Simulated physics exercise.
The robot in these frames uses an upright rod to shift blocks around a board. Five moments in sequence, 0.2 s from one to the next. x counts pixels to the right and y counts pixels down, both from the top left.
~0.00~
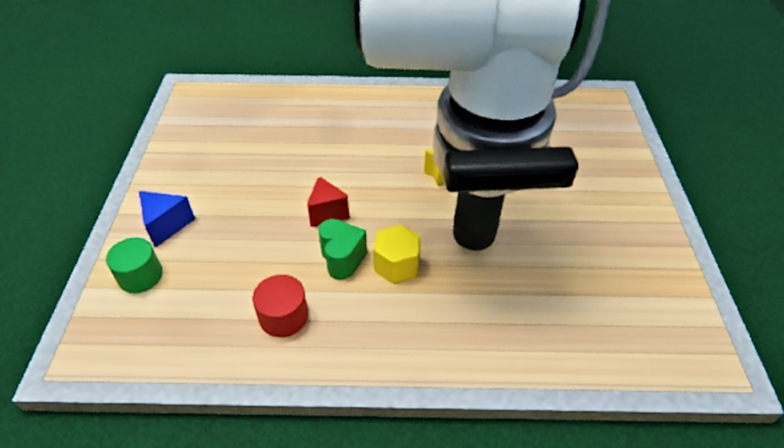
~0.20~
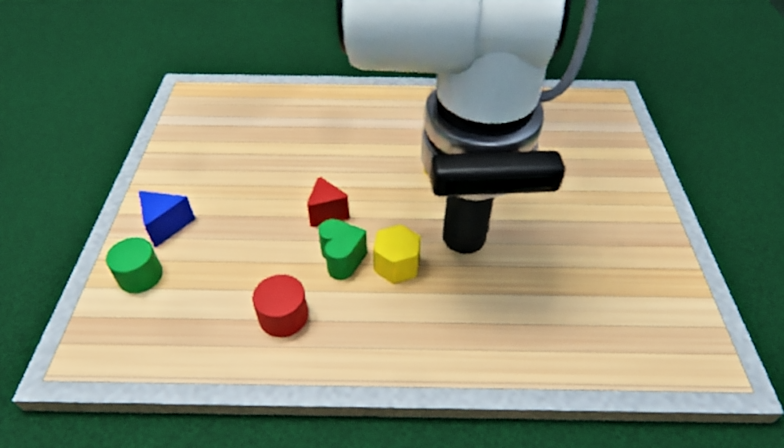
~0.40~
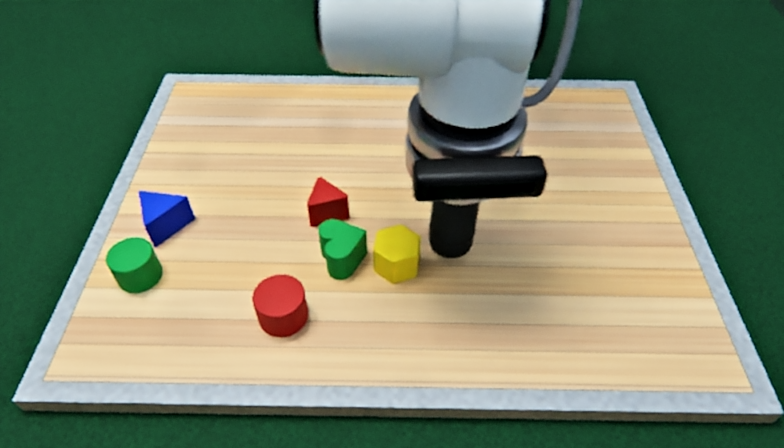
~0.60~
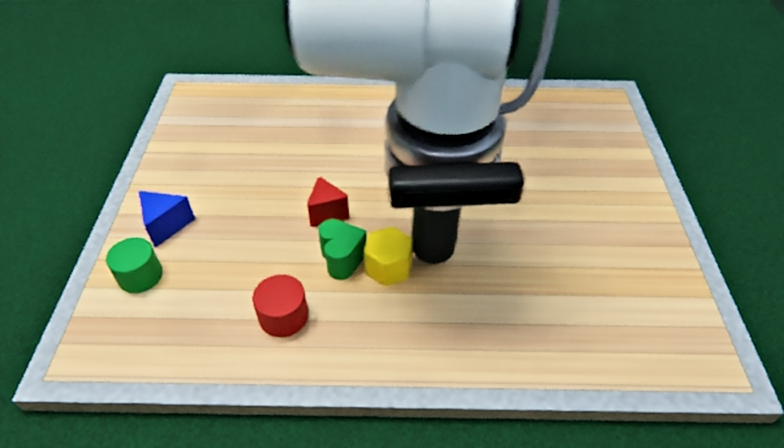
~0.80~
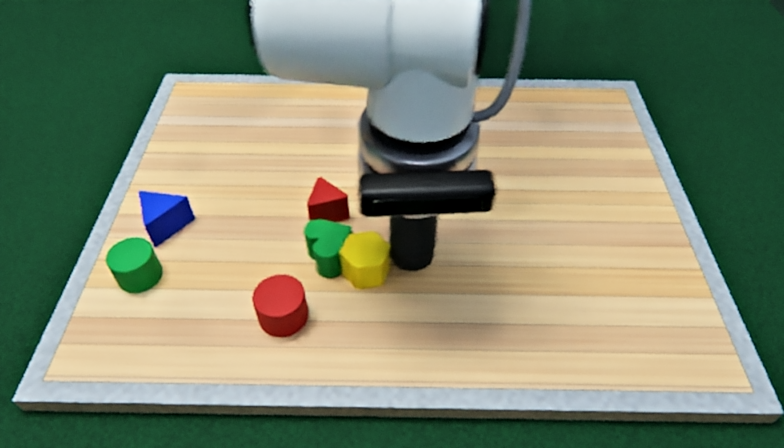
To begin with, a robot arm holds an upright black rod to the right of a yellow hexagonal block, with red, green and blue blocks also on the board. The rod moves left and pushes the yellow block a little way left, and the green heart block shifts and turns slightly beside it.
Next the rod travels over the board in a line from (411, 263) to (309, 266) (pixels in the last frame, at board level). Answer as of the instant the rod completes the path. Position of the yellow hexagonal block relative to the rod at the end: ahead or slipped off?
Pushed along.
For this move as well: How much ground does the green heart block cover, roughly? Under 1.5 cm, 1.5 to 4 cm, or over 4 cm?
Ends over 4 cm away.
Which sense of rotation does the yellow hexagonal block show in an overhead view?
Turns clockwise.
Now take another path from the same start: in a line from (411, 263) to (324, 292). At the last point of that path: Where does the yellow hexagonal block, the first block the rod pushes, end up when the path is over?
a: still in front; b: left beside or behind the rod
Correct choice: A.
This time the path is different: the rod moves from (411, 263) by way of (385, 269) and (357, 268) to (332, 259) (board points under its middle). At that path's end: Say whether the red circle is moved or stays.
At the moment the path ends, the red circle still stands where it did.
The first path, step by step. Halfway along, rod (359, 256); green heart block (276, 231); yellow hexagonal block (310, 248).
At the end, rod (308, 258); red circle still; green heart block (234, 222), turned 20° clockwise; yellow hexagonal block (257, 245), turned 20° clockwise.
